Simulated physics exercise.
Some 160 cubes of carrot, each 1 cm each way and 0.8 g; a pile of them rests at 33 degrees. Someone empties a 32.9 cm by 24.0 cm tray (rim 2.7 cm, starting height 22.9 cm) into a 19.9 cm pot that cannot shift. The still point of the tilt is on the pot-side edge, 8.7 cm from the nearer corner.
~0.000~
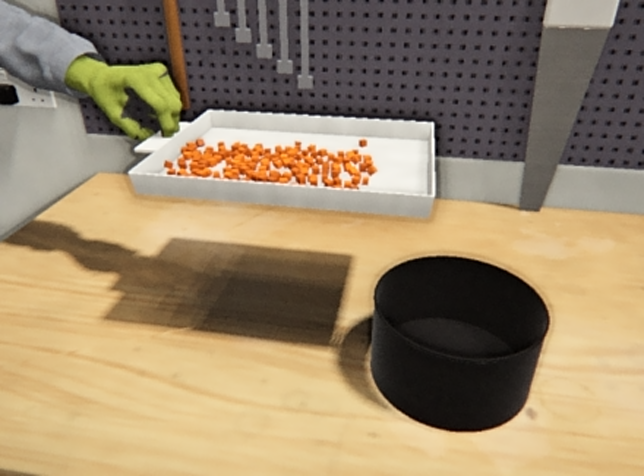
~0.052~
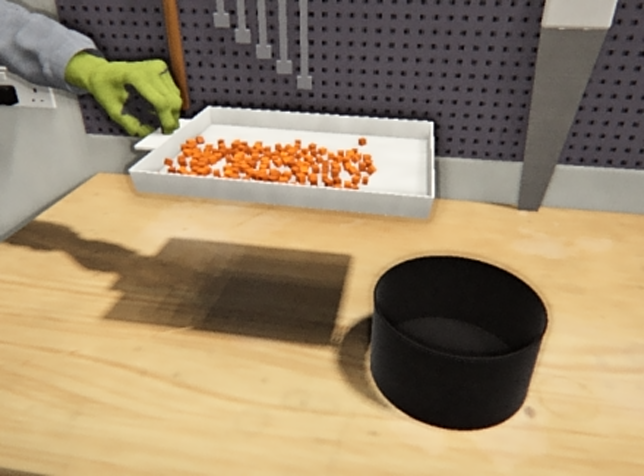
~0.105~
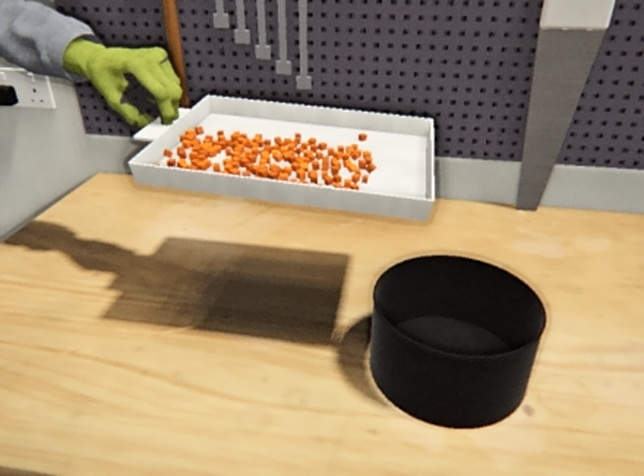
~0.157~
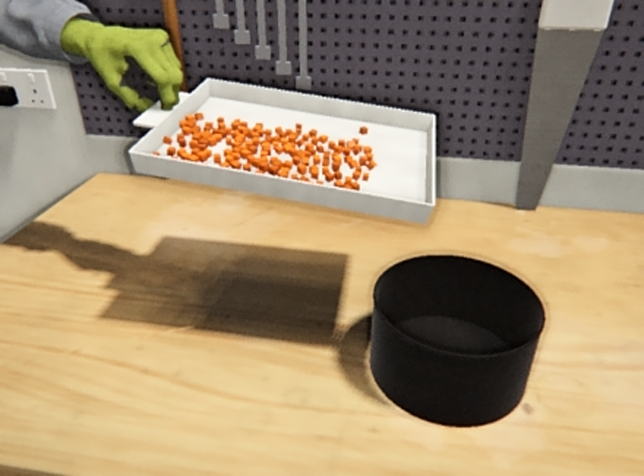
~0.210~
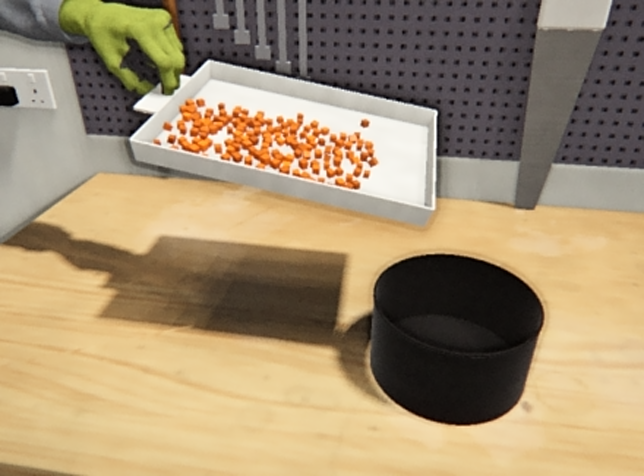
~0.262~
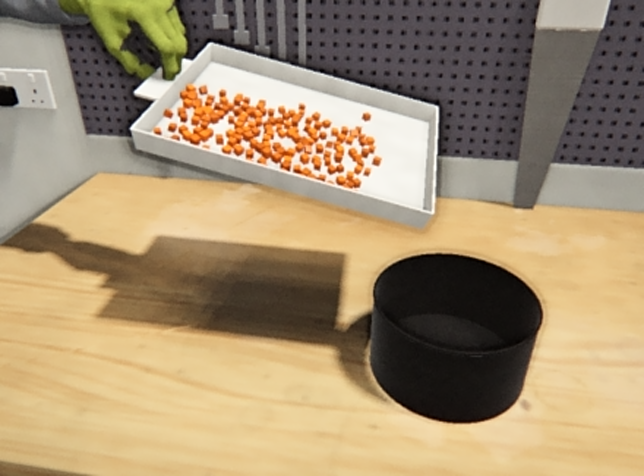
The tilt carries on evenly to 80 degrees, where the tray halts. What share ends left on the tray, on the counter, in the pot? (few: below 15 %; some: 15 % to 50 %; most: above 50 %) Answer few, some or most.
Tray some, counter few, pot most.
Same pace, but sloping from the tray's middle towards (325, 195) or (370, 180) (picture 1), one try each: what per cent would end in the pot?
Some 20 and 70 per cent.
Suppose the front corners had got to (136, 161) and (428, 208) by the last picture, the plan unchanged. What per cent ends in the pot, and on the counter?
Pot 35, counter 25.
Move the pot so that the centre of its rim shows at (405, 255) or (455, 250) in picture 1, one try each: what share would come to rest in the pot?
Some 0 and 0 per cent.
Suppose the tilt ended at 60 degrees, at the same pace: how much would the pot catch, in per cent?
Then about 30 per cent.
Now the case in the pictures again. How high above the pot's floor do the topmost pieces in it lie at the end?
Roughly 2.0 cm.
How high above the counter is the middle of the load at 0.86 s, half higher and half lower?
Some 24 cm.
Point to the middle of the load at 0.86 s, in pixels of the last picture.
At about (392, 196).
Then, at 0.62 s, tilt 48 degrees; the tray holds 100 %, the pot 0 %.
After 0.86 s, tilt 68 degrees; the tray holds 95 %, the pot 0 %.
Then, at 1.20 s, tilt 80 degrees; the tray holds 35 %, the pot 60 %.
In the end, at 2.3 s, tray 25 %, counter 0 %, pot 75 %.
